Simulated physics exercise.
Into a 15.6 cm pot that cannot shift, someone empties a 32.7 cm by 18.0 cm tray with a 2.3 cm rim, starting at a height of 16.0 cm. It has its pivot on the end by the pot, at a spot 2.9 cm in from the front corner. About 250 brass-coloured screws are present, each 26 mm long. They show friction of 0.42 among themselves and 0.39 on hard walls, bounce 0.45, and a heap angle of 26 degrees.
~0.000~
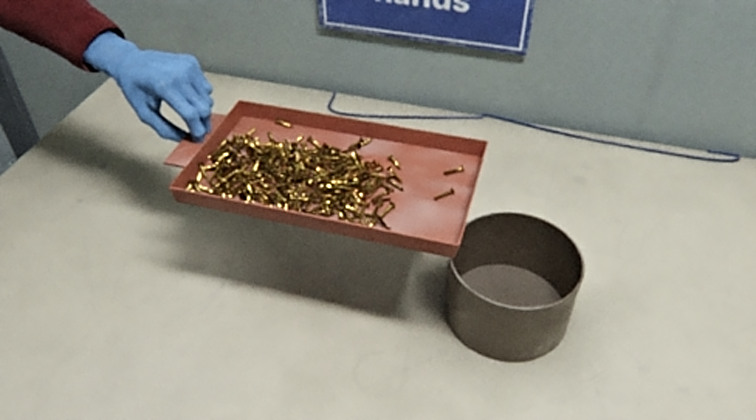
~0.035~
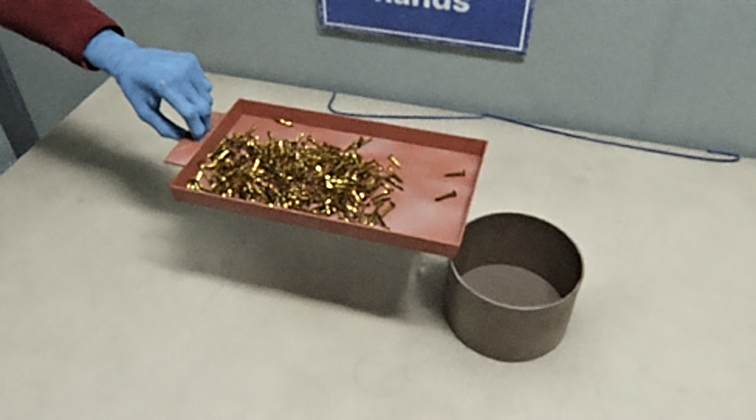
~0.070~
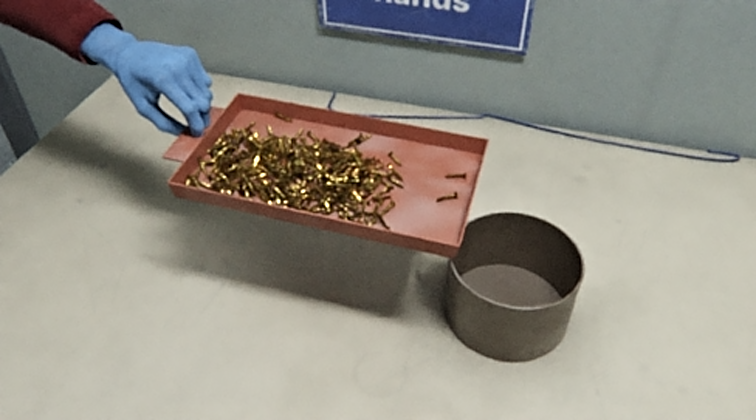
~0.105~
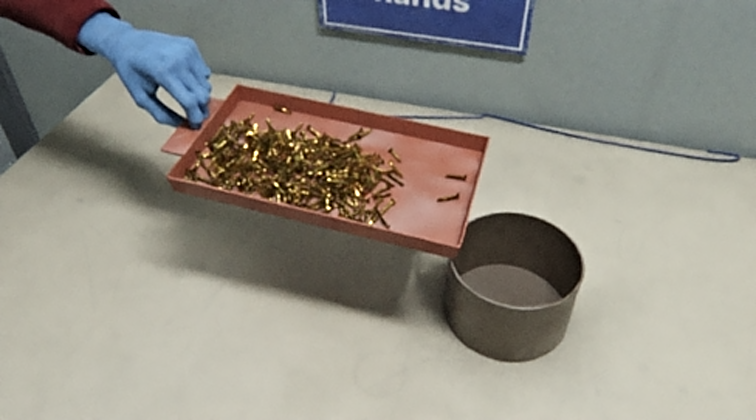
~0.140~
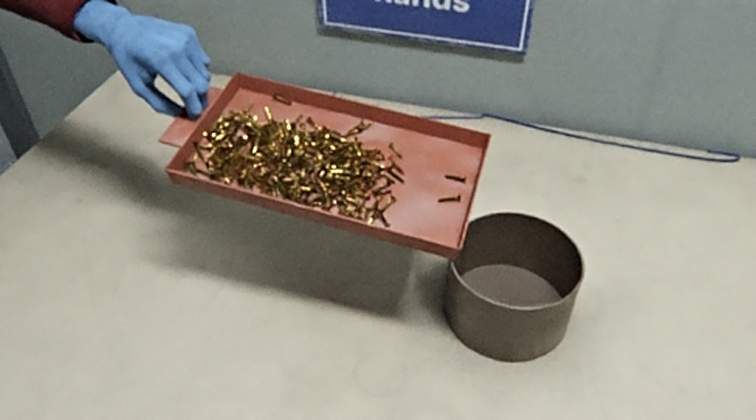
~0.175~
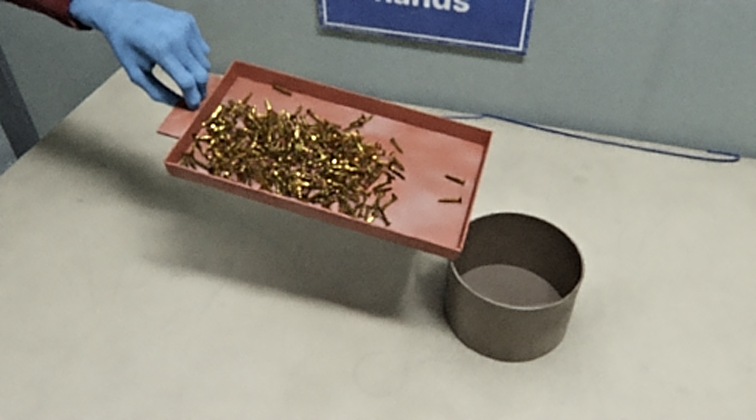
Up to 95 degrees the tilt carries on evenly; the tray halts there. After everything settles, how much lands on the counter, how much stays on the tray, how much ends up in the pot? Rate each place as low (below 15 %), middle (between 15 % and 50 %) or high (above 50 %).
Ratings: Counter high; tray low; pot low.
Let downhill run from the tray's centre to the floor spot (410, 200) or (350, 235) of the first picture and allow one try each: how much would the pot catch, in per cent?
Near 75 and 0 percent, in that order.
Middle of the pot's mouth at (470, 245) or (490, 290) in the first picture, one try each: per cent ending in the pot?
I'd say some 0 per cent for the first and some 90 per cent for the second.
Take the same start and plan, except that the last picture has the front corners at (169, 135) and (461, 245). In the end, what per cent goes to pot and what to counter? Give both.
The pot gets 70 and the counter 30.
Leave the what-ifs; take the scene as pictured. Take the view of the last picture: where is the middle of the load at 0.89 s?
Around (461, 276).
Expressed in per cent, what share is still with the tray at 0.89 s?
Something like 60 percent, roughly.
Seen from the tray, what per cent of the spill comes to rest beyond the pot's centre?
About 60 %.
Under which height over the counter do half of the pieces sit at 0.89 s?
Median height: Approx. 16 cm.
After 0.61 s, tilt 52 degrees; the tray holds 100 %, the pot 0 %.
After 0.89 s, tilt 78 degrees; the tray holds 60 %, the pot 0 %.
After 1.28 s, tilt 95 degrees; the tray holds 0 %, the pot 5 %.
By 2.2 s all is still; counter 95 %, tray 0 %, pot 5 %.
